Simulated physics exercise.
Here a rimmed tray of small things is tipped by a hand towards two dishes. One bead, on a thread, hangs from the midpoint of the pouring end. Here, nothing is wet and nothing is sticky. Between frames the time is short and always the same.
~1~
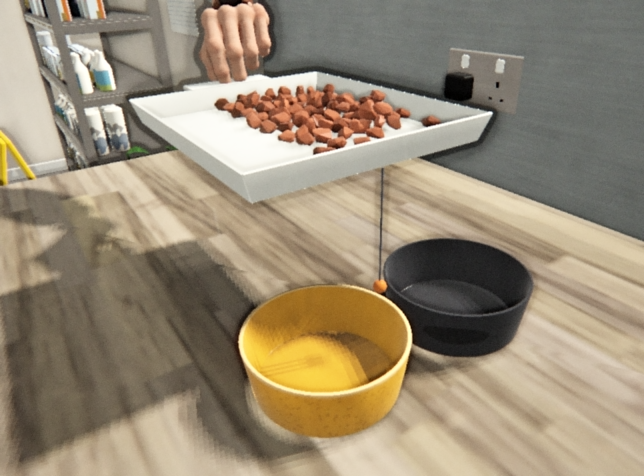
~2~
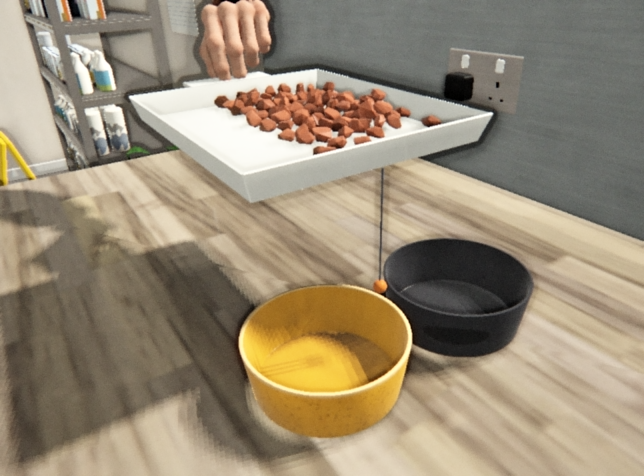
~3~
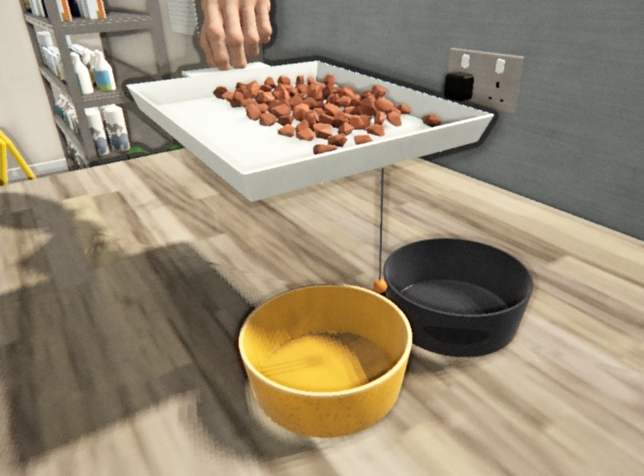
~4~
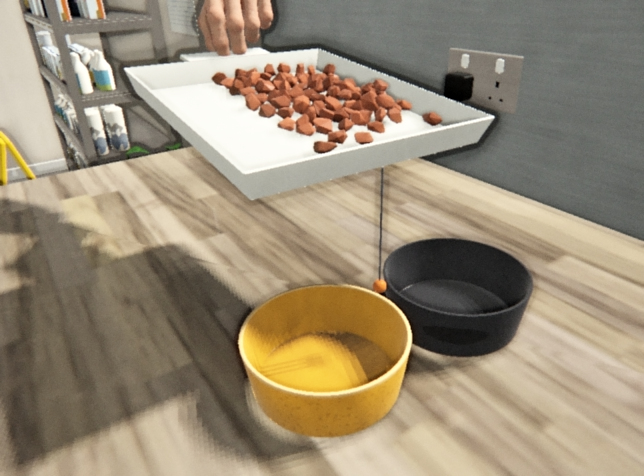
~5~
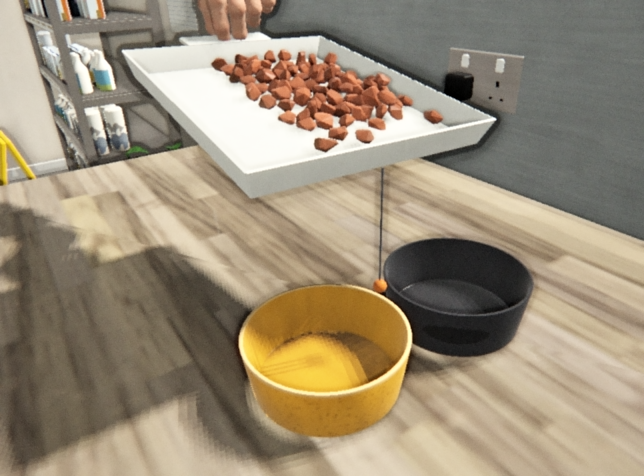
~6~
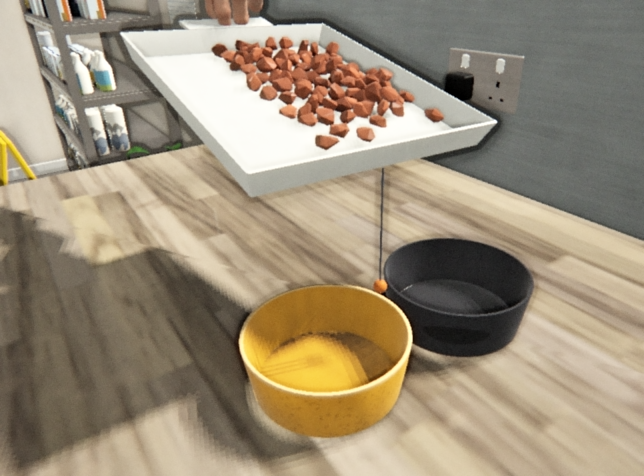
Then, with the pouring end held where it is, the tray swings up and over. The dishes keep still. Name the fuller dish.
The dish on the right is going to receive more.
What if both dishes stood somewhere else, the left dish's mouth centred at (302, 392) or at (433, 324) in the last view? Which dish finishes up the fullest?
Results - the dish on the right side first, the dish on the left side second.
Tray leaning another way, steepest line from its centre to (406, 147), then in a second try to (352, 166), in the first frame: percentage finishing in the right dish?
That comes to 90 per cent the first time and 10 per cent the second.
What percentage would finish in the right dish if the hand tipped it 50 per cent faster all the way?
Estimate: Some 50%.
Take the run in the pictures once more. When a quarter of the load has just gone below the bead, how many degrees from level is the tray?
A tilt of roughly 95°.
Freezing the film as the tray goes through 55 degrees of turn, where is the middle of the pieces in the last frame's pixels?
I'd put the middle of the pieces at roughly (418, 112).
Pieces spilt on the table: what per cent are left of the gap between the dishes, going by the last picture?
About 0 %.
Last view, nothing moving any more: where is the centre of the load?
I'd say the middle ends up at about (476, 330).
Soon after the last picture, tray tipped steeply; nearly all on the tray; a stray few in the right dish; a stray few in the air.
A little later, tray tipped right over; about two thirds on the tray; about a quarter in the right dish; a small part outside both; a small part in the air.
Later still, tray tipped past a quarter turn; a small part in the left dish; about half in the right dish; about a third outside both.
At rest, tray tipped past a quarter turn; a small part in the left dish; about half in the right dish; about a third outside both.
